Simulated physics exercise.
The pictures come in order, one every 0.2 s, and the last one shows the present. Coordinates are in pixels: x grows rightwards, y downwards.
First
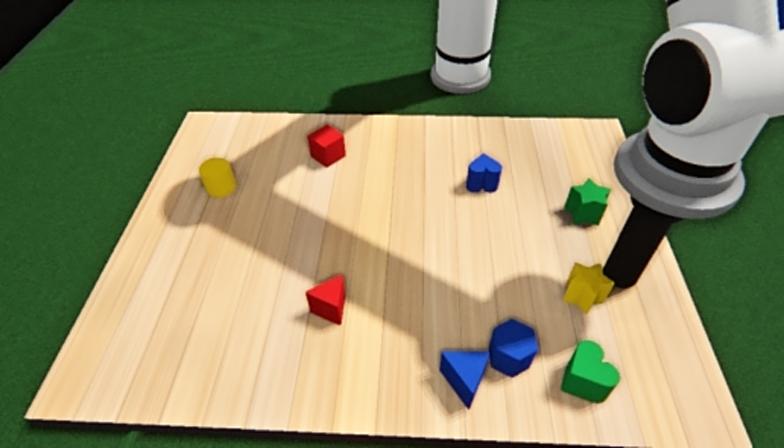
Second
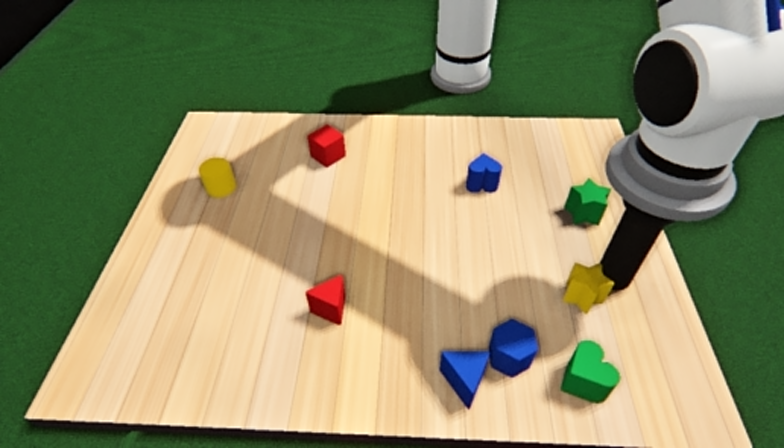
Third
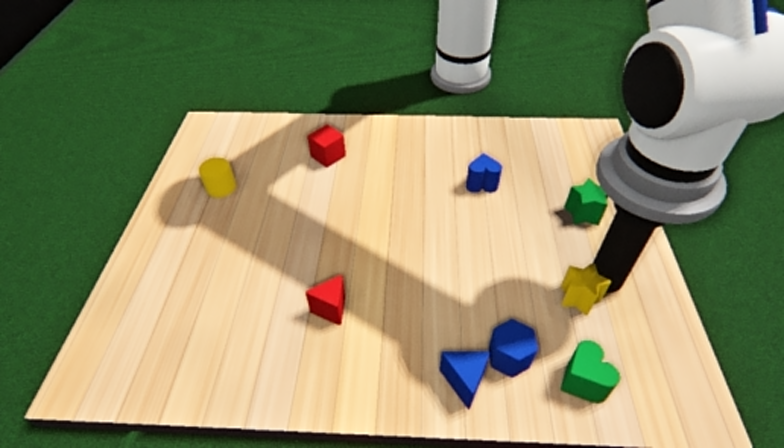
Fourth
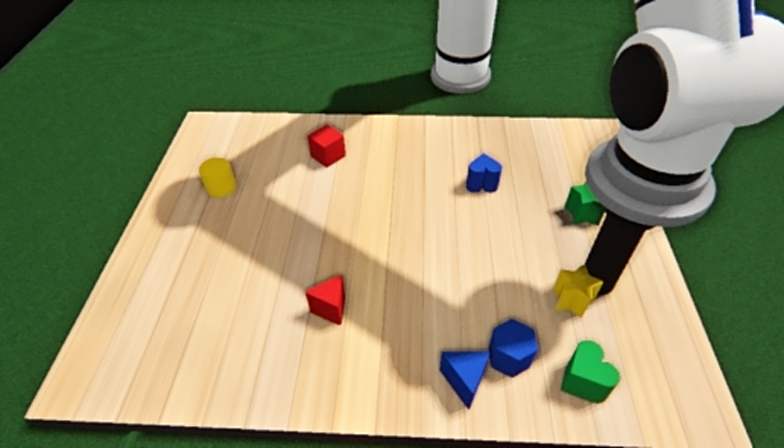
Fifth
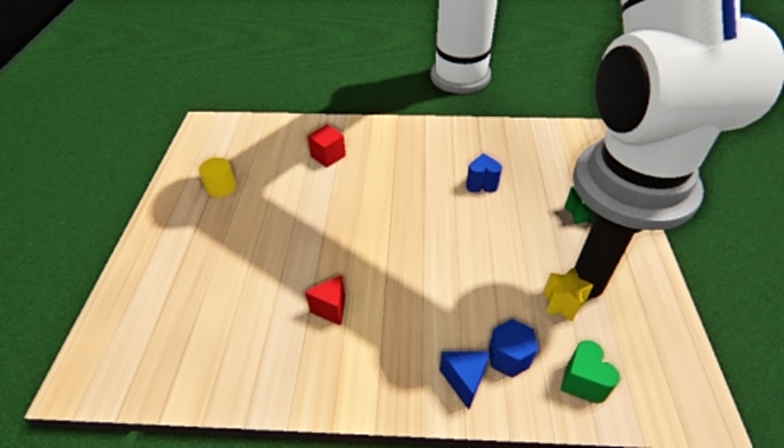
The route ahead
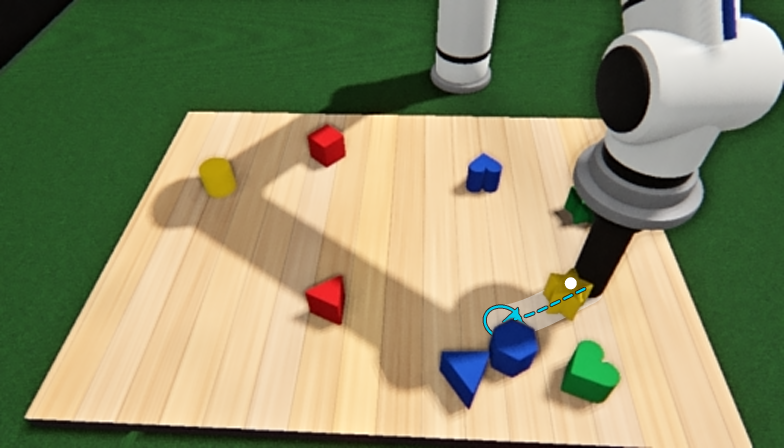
A white robot arm with a black pusher moves slowly left and slightly toward the viewer, first closing on a yellow star and then nudging it the same way. A fixed, raised view looks down on a pale wooden board over green cloth. Blue blocks sit near the star, with green ones at right, red ones left of centre and a yellow cylinder at upper left, all still.
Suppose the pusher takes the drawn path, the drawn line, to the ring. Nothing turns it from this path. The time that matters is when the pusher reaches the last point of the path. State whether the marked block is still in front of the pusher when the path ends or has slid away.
Still leading.
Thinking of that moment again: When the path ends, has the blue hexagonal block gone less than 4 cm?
Yes.
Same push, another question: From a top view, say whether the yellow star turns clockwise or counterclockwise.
Spin direction: Counter-clockwise.
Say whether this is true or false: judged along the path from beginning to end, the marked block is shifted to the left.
The claim holds.
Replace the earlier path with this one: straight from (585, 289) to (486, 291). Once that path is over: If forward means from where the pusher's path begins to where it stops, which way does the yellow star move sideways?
Facing the way the path runs, start to end, you'll find the yellow star has shifted left.
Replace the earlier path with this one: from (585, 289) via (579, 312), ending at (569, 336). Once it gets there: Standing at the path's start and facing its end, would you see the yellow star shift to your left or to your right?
The shift is to the right of that direction.
The drawn path runs from (585, 289) by way of (546, 307) to (503, 322); the dot is on the yellow star.
The first path, step by step. One third of the way, pusher at (561, 297); yellow star at (543, 297).
Two thirds of the way, pusher at (535, 309); blue hexagonal block at (511, 344); yellow star at (515, 311).
At the end, pusher at (504, 317); blue triangular piece at (460, 367), turned 15° anticlockwise; blue hexagonal block at (501, 363), turned 15° anticlockwise; yellow star at (488, 329), turned 30° anticlockwise; green heart block not moved.
